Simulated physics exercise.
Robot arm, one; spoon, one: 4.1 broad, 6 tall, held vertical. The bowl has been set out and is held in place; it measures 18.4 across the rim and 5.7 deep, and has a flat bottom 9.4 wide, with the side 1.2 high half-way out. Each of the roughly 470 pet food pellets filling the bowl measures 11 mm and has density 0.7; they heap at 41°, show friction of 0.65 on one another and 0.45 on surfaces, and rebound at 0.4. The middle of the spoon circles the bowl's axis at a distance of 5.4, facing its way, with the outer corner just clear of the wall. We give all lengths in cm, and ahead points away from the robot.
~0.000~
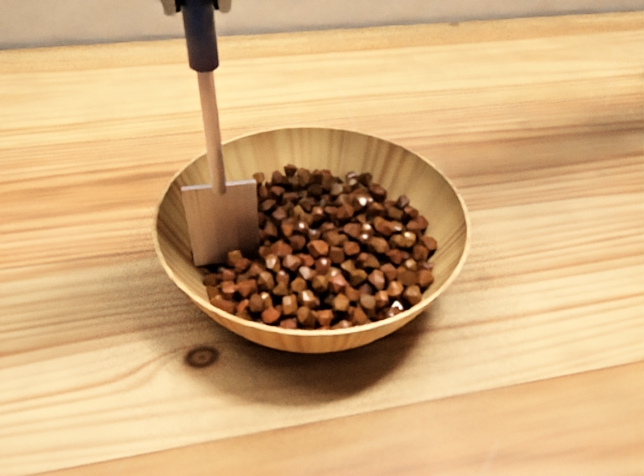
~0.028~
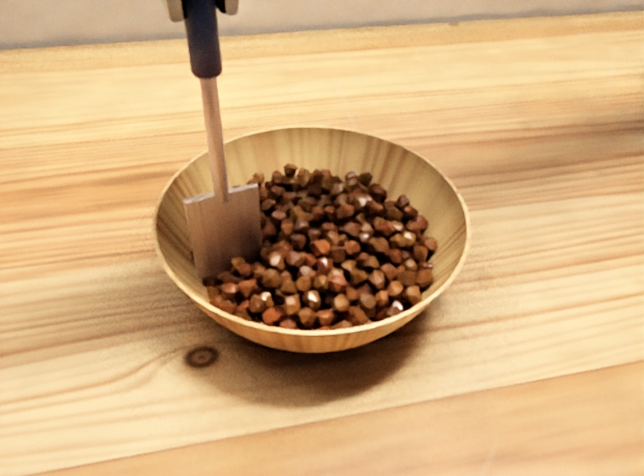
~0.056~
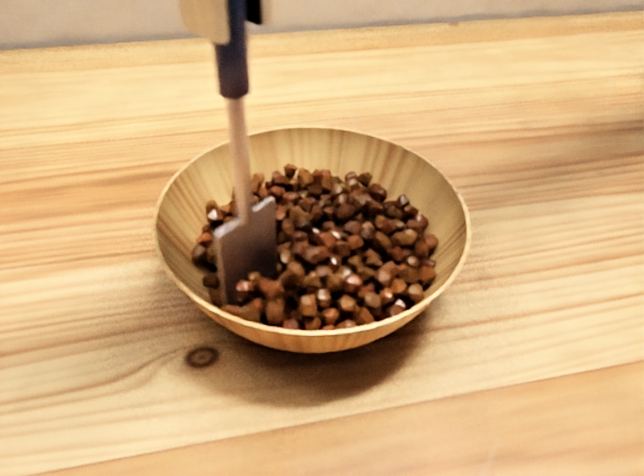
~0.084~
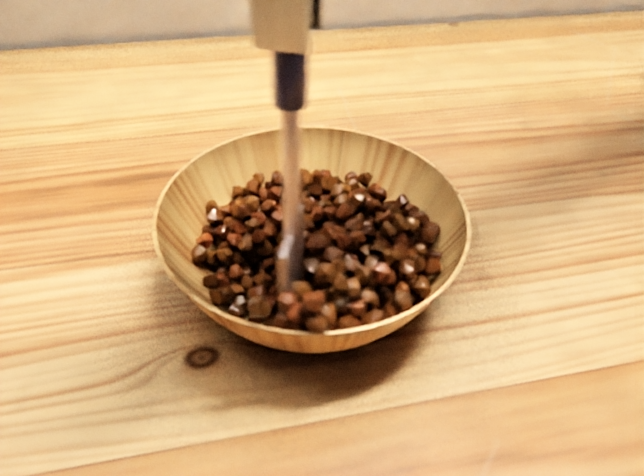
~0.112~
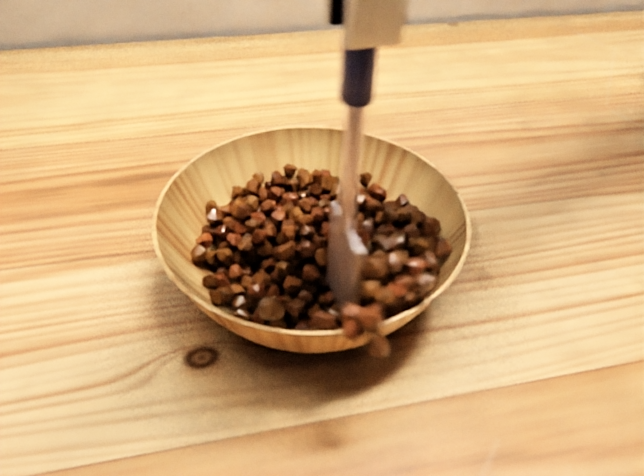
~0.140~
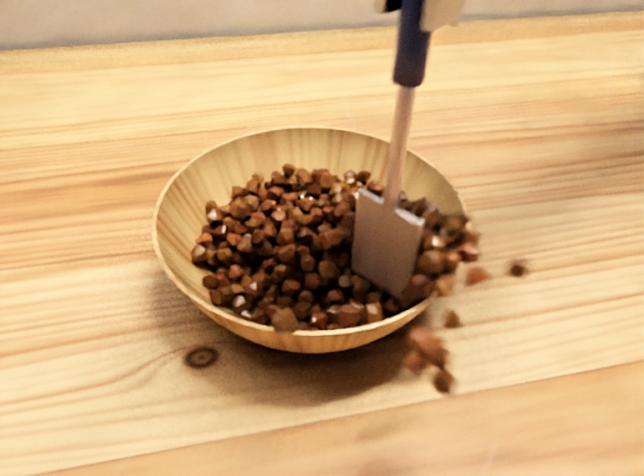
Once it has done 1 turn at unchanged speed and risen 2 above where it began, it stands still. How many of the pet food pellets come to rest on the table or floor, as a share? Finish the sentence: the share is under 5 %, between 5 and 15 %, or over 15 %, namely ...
The share is over 15 %.
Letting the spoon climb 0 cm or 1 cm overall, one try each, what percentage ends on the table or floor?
Trial one: Roughly 40 %; trial two: Roughly 35 %.
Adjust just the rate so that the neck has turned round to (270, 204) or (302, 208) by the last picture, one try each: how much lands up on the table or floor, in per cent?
Around 15 and 15 per cent respectively.
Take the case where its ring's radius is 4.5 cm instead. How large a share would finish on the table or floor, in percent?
Near 40 percent.
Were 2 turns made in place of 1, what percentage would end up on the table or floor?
Then roughly 40 percent.
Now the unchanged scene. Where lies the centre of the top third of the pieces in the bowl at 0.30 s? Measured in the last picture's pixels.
Centre, approx.: (257, 204).
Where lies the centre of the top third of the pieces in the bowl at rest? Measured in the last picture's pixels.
I'd put it at about (289, 241).
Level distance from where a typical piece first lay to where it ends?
Level distance: About 2 cm.
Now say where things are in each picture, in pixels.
In the first frame, the spoon neck at (216, 162), 0° round; upper third of the load around (323, 232), from x 200 to 425, top at y 170; 471 in the bowl.
In the second frame, the spoon neck at (219, 170), 10° round; upper third of the load around (321, 232), from x 200 to 425, top at y 170.
In the third frame, the spoon neck at (243, 193), 38° round; upper third of the load around (323, 241), from x 200 to 430, top at y 170.
In the fourth frame, the spoon neck at (292, 206), 67° round; upper third of the load around (340, 246), from x 200 to 435, top at y 170.
In the fifth frame, the spoon neck at (348, 203), 96° round; upper third of the load around (366, 242), from x 200 to 440, top at y 170; 466 in the bowl, 5 in flight or on the tool.
In the sixth frame, the spoon neck at (393, 182), 125° round; upper third of the load around (392, 230), from x 200 to 520, top at y 170; 460 in the bowl, 11 in flight or on the tool.
After 0.22 s, 211° round, highest piece 12 above the table; 416 in the bowl, 3 on the table or floor, 52 in flight or on the tool.
After 0.30 s, 296° round, highest piece 12 above the table; 376 in the bowl, 29 on the table or floor, 66 in flight or on the tool.
After 0.54 s, 0° round, highest piece 5 above the table; 348 in the bowl, 123 on the table or floor.
After 1.24 s, 0° round, highest piece 5 above the table; 348 in the bowl, 123 on the table or floor.
In the end, 348 in the bowl, 123 on the table or floor. That is 26 % on the table or floor.
